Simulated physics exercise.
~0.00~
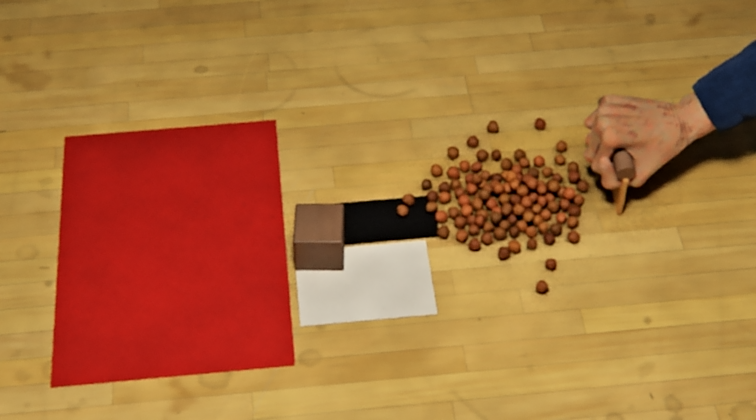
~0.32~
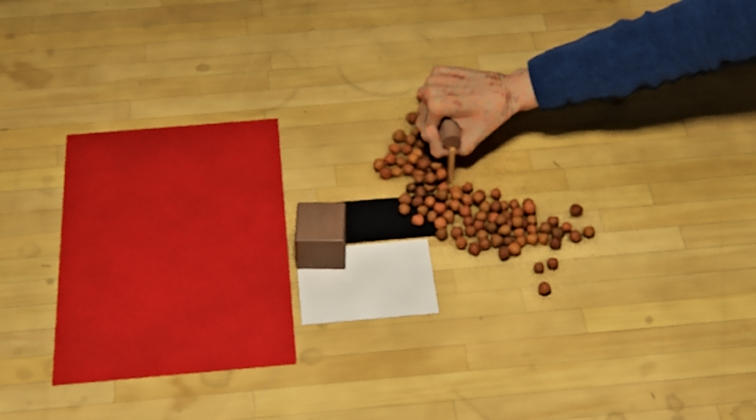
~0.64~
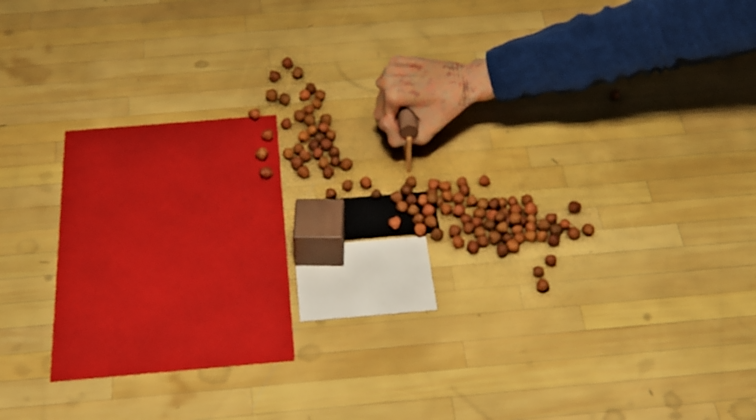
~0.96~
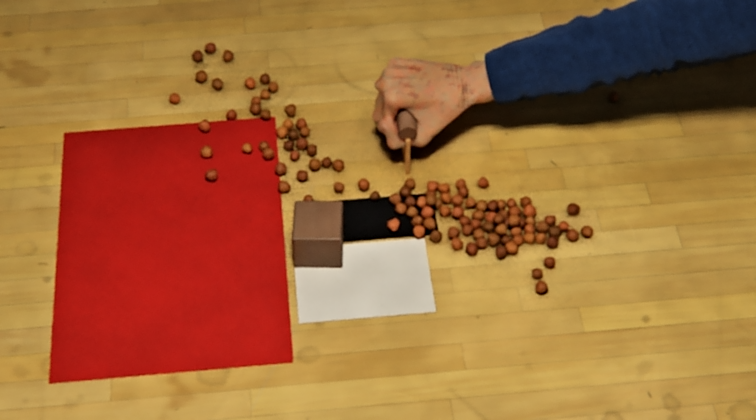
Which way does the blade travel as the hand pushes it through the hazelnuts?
The blade travels to the left, from the right side of the pile toward the block and the red sheet.
The footage shows a hand sweeping a blade leftward through a pile of hazelnuts on a wooden surface. Some scatter up and left past a fixed block, a few rolling onto the red sheet, while most end off the sheets and the white one stays empty.
